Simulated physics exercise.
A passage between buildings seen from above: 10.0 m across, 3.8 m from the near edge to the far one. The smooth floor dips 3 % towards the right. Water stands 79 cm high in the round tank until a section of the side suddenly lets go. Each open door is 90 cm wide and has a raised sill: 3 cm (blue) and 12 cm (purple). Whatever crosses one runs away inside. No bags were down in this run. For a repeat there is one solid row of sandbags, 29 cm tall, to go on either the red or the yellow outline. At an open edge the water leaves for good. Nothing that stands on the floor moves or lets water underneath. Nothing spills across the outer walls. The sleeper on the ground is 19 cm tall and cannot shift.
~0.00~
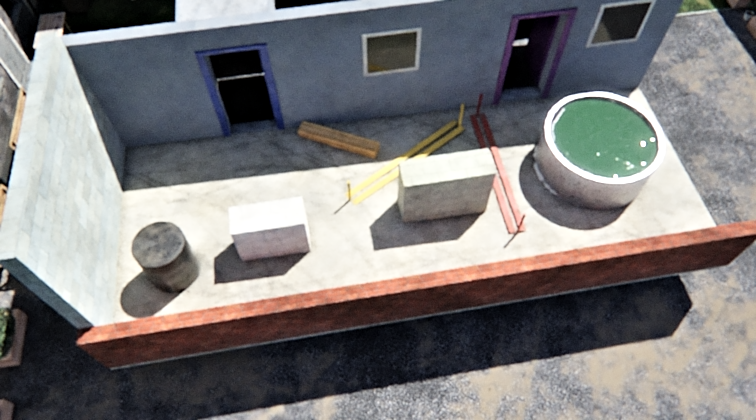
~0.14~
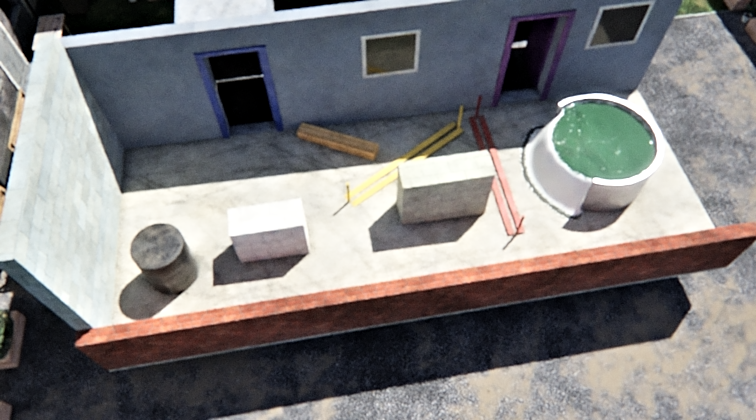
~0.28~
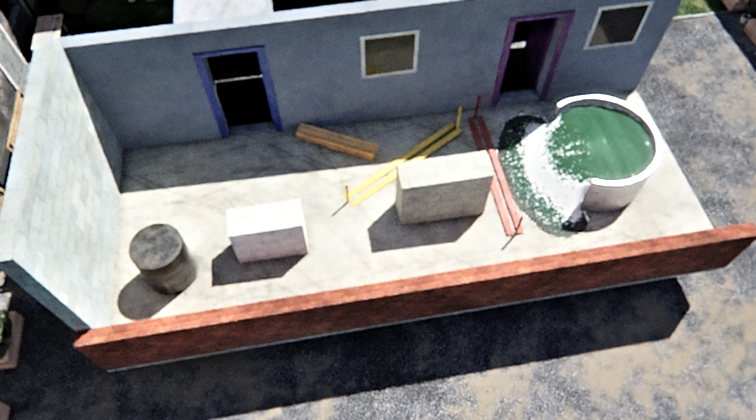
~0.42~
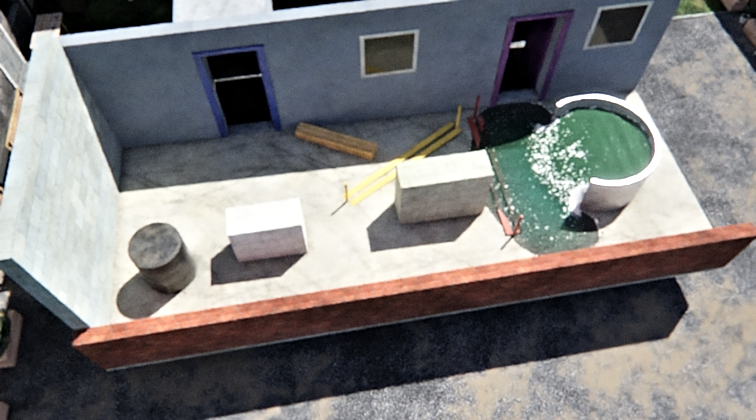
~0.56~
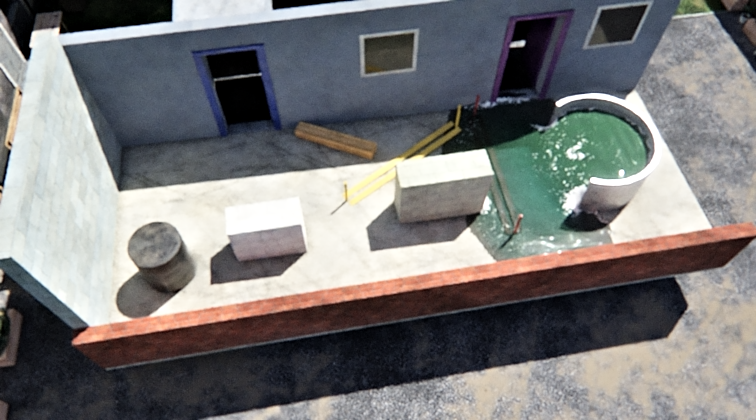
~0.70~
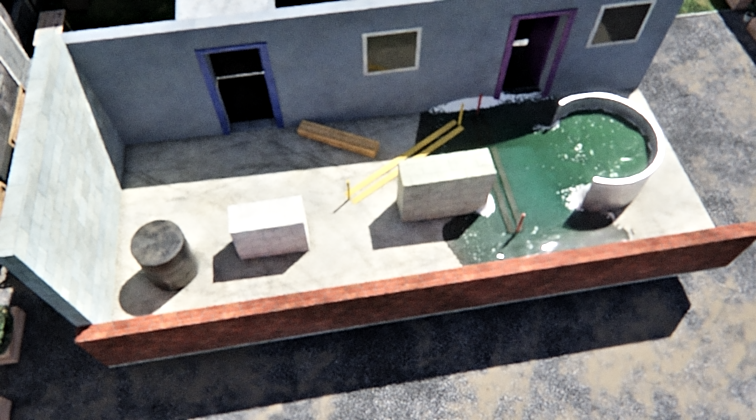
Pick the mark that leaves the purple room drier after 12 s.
Lay them on the yellow one.
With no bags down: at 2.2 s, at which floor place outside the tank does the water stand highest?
Near (336, 122).
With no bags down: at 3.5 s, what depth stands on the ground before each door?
Depths in cm: Blue 2, purple 4.
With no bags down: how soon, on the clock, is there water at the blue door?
Blue 1.6 s.
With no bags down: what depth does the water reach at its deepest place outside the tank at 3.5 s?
About 24 cm.
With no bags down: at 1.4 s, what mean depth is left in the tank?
Some 31 cm.
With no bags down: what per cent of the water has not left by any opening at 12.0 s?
About 66 per cent.
After 1.4 s water covers 40 % of the floor and is deepest (36 cm) near (491, 197) in the run without bags; in at the purple door, 12 L with no bags, 26 L with the row on red, 12 L on yellow.
After 2.2 s water covers 65 % of the floor and is deepest (42 cm) near (336, 122) in the run without bags; in at the purple door, 15 L with no bags, 91 L with the row on red, 13 L on yellow.
After 3.5 s water covers 90 % of the floor and is deepest (24 cm) near (328, 130) in the run without bags; in at the purple door, 15 L with no bags, 147 L with the row on red, 13 L on yellow.
After 7.0 s water covers 95 % of the floor and is deepest (11 cm) near (549, 98) in the run without bags; in at the purple door, 15 L with no bags, 153 L with the row on red, 15 L on yellow.
After 12.0 s water covers 70 % of the floor and is deepest (12 cm) near (620, 263) in the run without bags; in at the purple door, 18 L with no bags, 153 L with the row on red, 15 L on yellow.
